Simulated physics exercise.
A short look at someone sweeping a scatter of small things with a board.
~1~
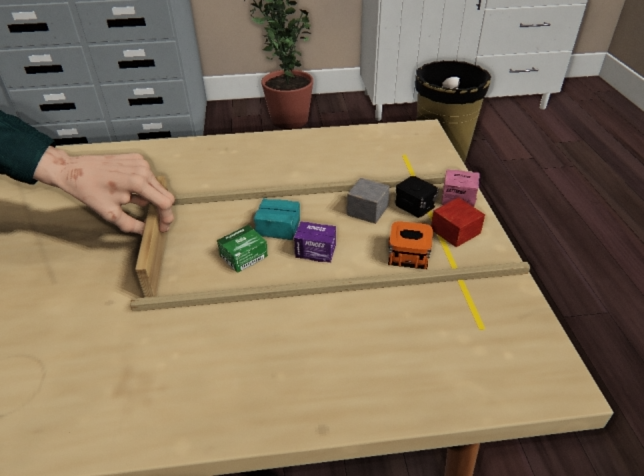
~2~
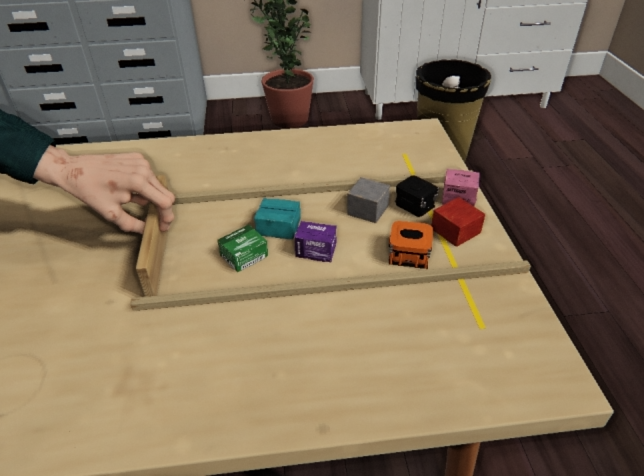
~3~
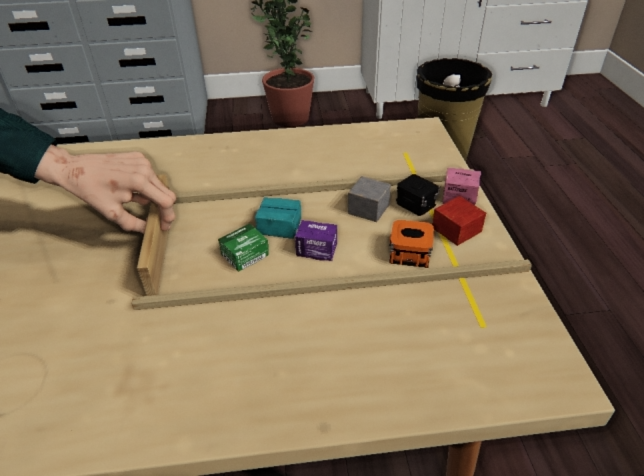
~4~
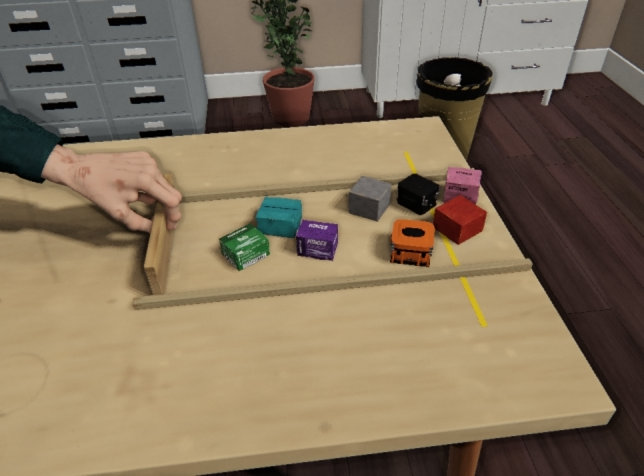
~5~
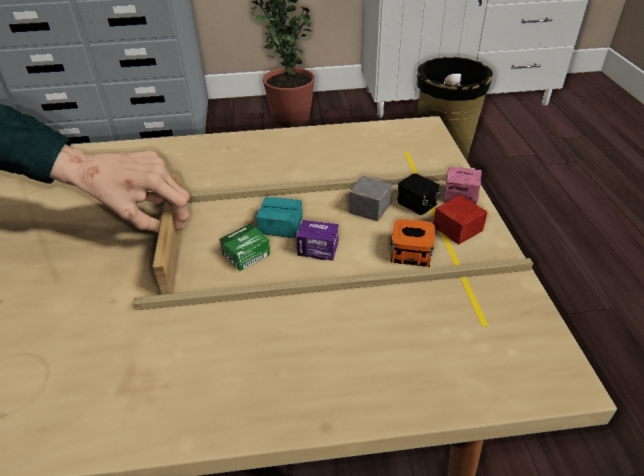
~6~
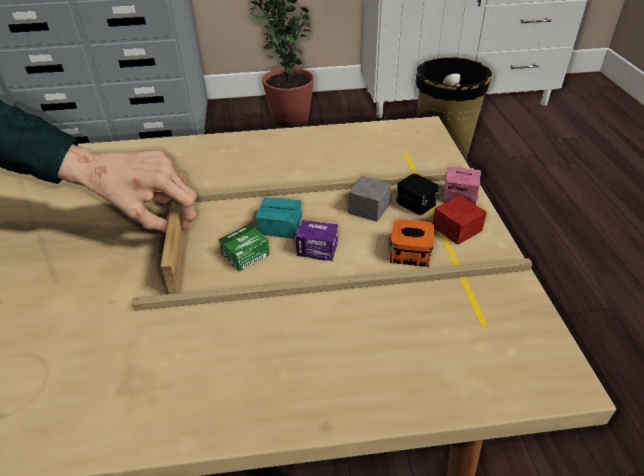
On a wooden table in a room with filing cabinets, a hand slides an upright board slightly right toward scattered colourful boxes.
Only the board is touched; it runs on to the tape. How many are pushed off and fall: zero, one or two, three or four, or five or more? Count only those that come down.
As it turns out, the number that fall off is three or four.
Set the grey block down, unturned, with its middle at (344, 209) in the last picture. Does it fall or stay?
Then it stays on.
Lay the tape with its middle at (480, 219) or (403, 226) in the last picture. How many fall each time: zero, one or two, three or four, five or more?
In that order: Five or more; 1 or 2.
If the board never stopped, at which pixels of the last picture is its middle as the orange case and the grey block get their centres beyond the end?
For the orange case at (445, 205), for the grey block at (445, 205).
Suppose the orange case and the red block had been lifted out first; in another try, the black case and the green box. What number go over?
The counts: 2 and 1.
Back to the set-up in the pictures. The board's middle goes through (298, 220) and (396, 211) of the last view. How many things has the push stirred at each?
By then 3, and 8.
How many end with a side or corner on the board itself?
In contact: 2.
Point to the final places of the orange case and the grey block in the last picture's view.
Near (514, 242) and (478, 183).
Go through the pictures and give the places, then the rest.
The first picture shows pink box (460, 190); red block (457, 222); black case (416, 197); board (156, 233); tape (436, 225).
The second picture shows red block (458, 222); orange case (410, 244).
The third picture shows black case (417, 195); green box (244, 247).
The fourth picture shows pink box (462, 187); turquoise box (280, 217).
The fifth picture shows red block (460, 219); grey block (370, 198).
The sixth picture shows pink box (462, 187); red block (459, 220); black case (417, 195); board (178, 231); tape (437, 223).
A little later, none off yet; pink box at rest near (462, 187); red block at rest near (459, 220); black case at rest near (417, 195).
Next, none off yet; pink box at rest near (462, 187); red block at rest near (459, 220); black case moving near (422, 195).
Later still, none off yet; pink box tilted well over near (505, 188); red block shifted about its own width near (487, 214); black case shifted well along near (477, 192).
When it is over, the number that fall off is three or four; down, black case, red block and pink box.
